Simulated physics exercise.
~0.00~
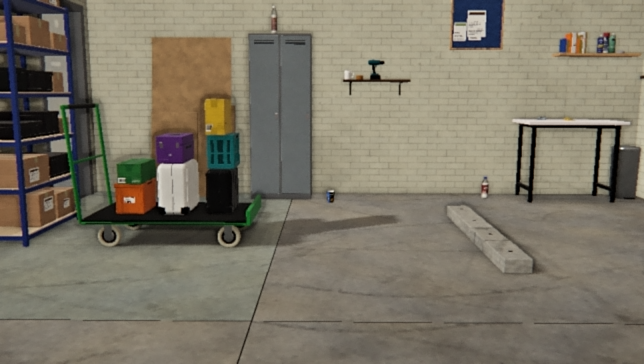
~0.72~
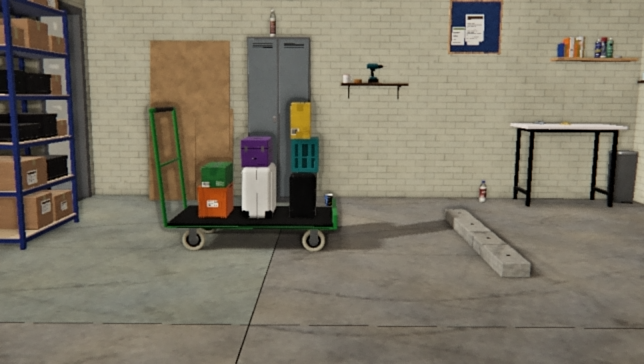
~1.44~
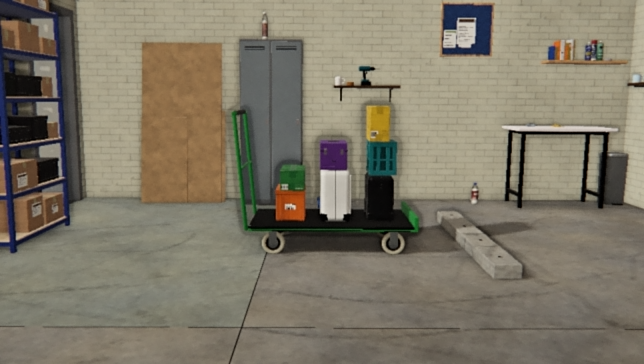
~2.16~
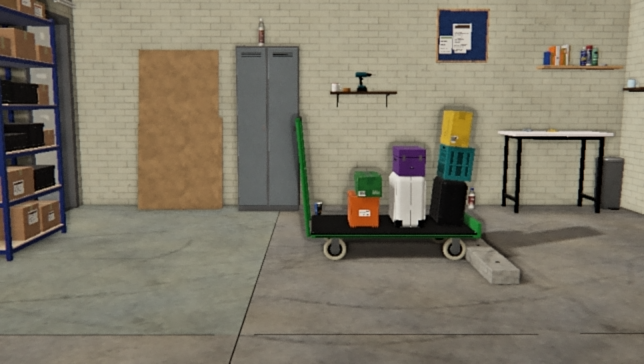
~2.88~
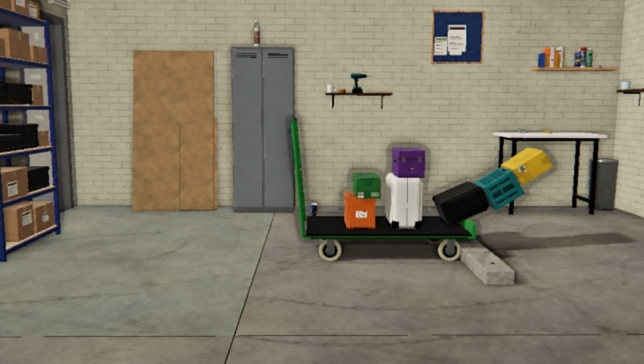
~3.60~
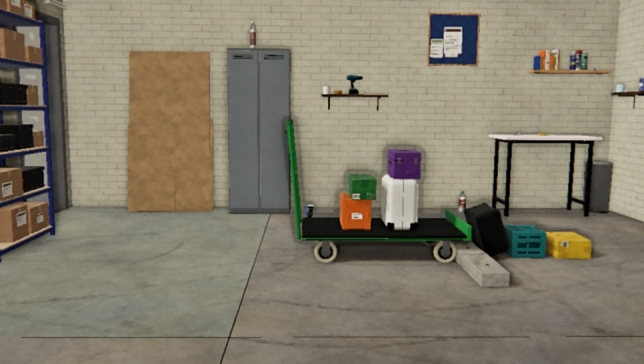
In a workshop, a loaded trolley rolls right into a concrete kerb and stops, its front stack of three toppling onto the floor.
